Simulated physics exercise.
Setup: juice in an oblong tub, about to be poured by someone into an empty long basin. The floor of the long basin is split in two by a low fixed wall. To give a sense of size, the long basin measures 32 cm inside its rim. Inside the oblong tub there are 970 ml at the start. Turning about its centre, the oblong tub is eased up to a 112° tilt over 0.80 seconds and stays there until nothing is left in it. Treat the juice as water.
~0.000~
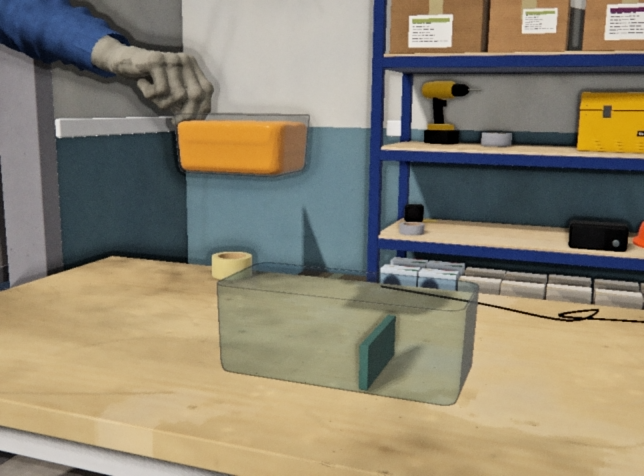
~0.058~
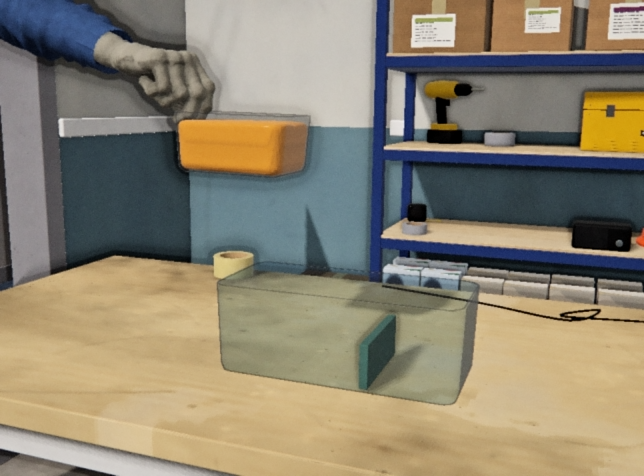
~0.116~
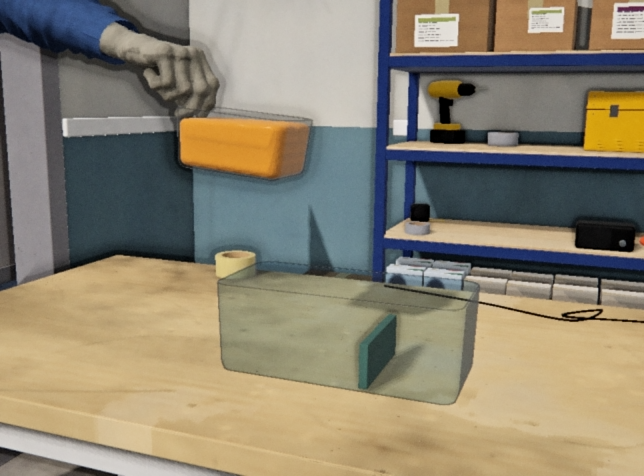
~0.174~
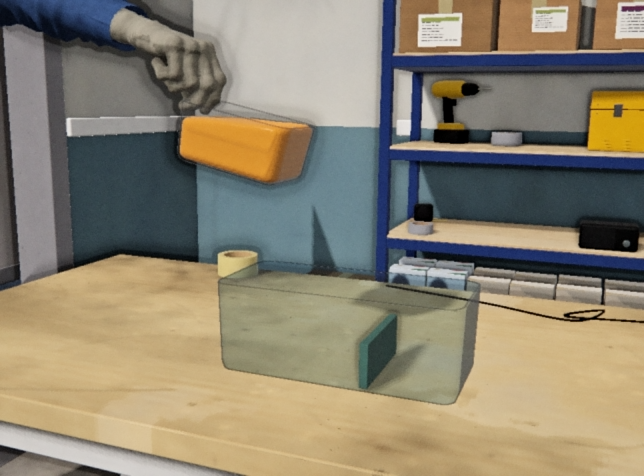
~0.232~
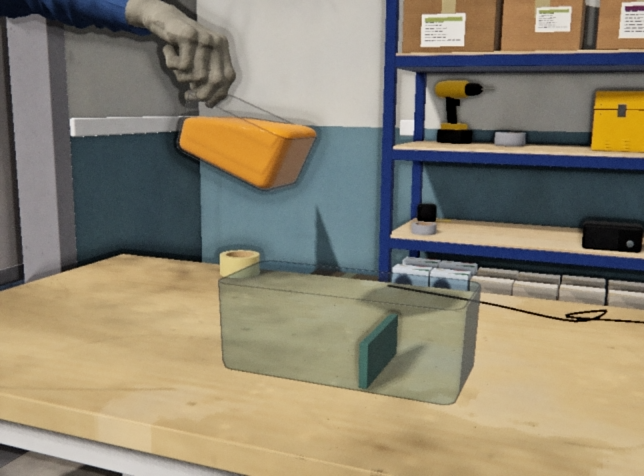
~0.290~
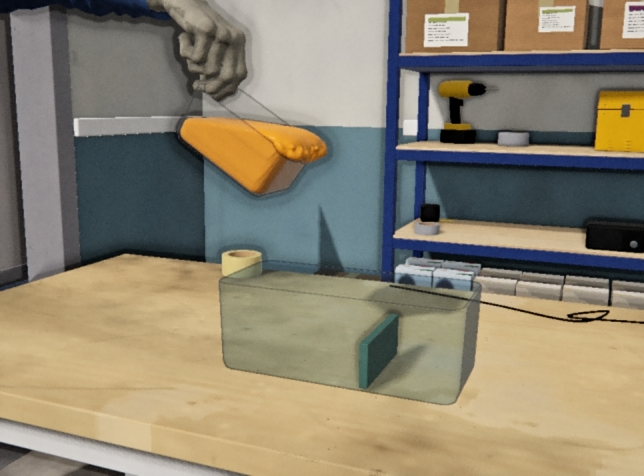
In a workshop, a gloved hand moved rightward above an orange-filled, see-through tub, which tilted further and further down to the right over an empty clear basin on a wooden table, the orange liquid bulging at its lip.
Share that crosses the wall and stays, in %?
6 %.
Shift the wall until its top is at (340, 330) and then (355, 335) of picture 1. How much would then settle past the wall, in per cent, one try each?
It comes to 55 per cent, and then 35 per cent.
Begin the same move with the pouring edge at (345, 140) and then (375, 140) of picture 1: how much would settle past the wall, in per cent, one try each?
I'd expect close to 50 per cent and then close to 70 per cent.
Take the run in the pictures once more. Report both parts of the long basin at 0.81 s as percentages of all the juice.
Near 70 on the left, 2 on the right.
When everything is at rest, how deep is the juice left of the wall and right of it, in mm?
Some 30 mm on the left and 4 mm on the right.
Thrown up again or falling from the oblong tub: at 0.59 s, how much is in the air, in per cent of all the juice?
Near 48 per cent at that moment.
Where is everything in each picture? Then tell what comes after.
The first frame shows tilt 0°; pouring edge (297, 117); surface from (196, 122) to (297, 125); the long basin's rim runs from (238, 274) to (472, 298); the wall's top is at (379, 331).
The second frame shows tilt 1°; pouring edge (298, 118); surface from (197, 122) to (298, 125).
The third frame shows tilt 6°; pouring edge (300, 122); surface from (199, 120) to (300, 126).
The fourth frame shows tilt 13°; pouring edge (302, 129); surface from (202, 119) to (303, 128).
The fifth frame shows tilt 22°; pouring edge (304, 140); surface from (203, 120) to (305, 133); 2 per cent is over the edge.
The sixth frame shows tilt 33°; pouring edge (304, 152); surface from (201, 120) to (303, 143); 8 per cent is over the edge.
After 0.59 s the tilt is 95° and 16 per cent is still to pour, 33 is left of the wall and 1 right of it.
After 0.81 s the tilt is 112° and 2 per cent is still to pour, 70 is left of the wall and 2 right of it.
After 1.05 s the tilt is 112° and 0 per cent is still to pour, 83 is left of the wall and 5 right of it.
After 1.30 s the tilt is 112° and 0 per cent is still to pour, 83 is left of the wall and 6 right of it.
In the end 83 per cent lies left of the wall, 6 right of it and 11 outside.
